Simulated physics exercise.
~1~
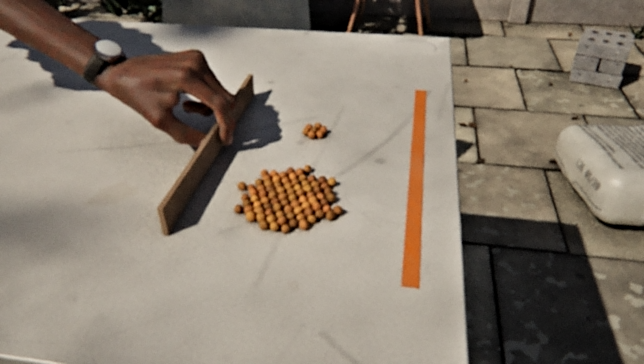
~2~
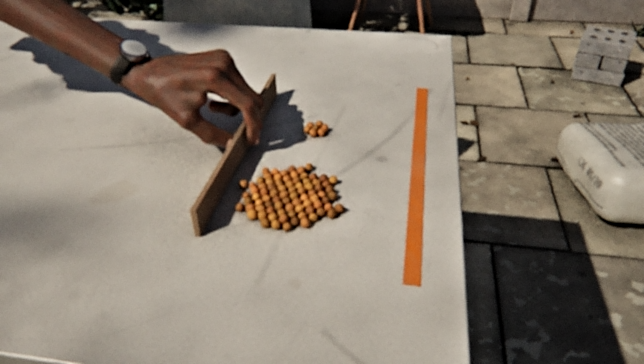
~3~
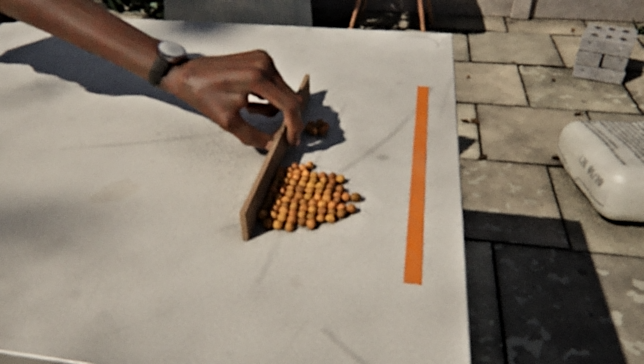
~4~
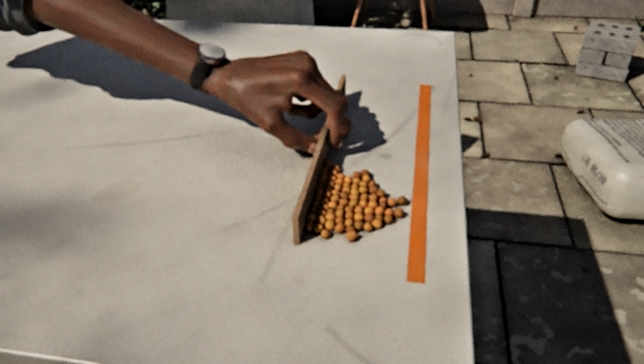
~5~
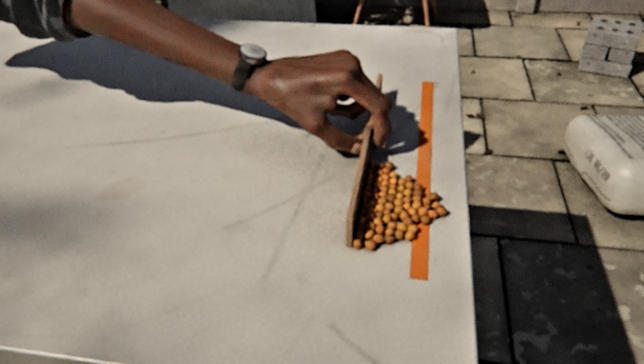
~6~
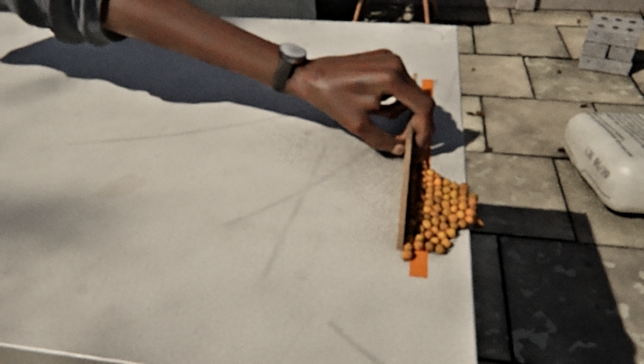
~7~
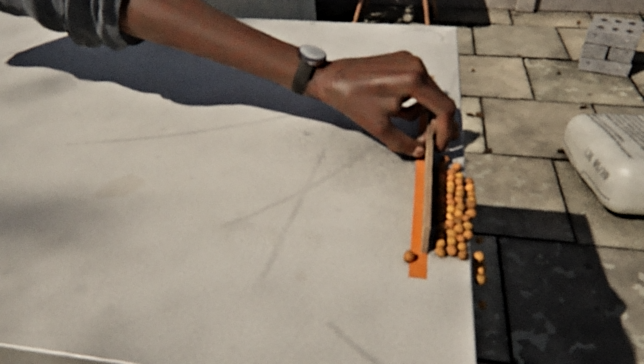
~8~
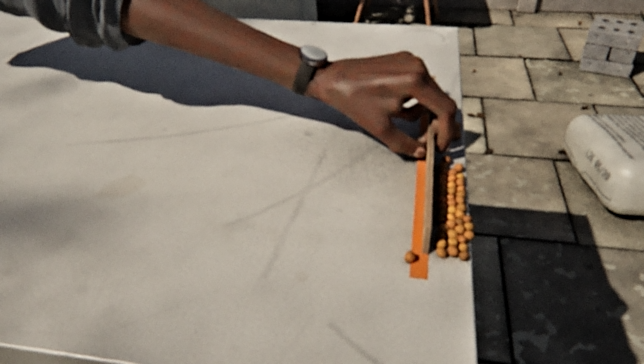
On a white table, a hand pushes small orange balls rightward, and some drop off the edge.
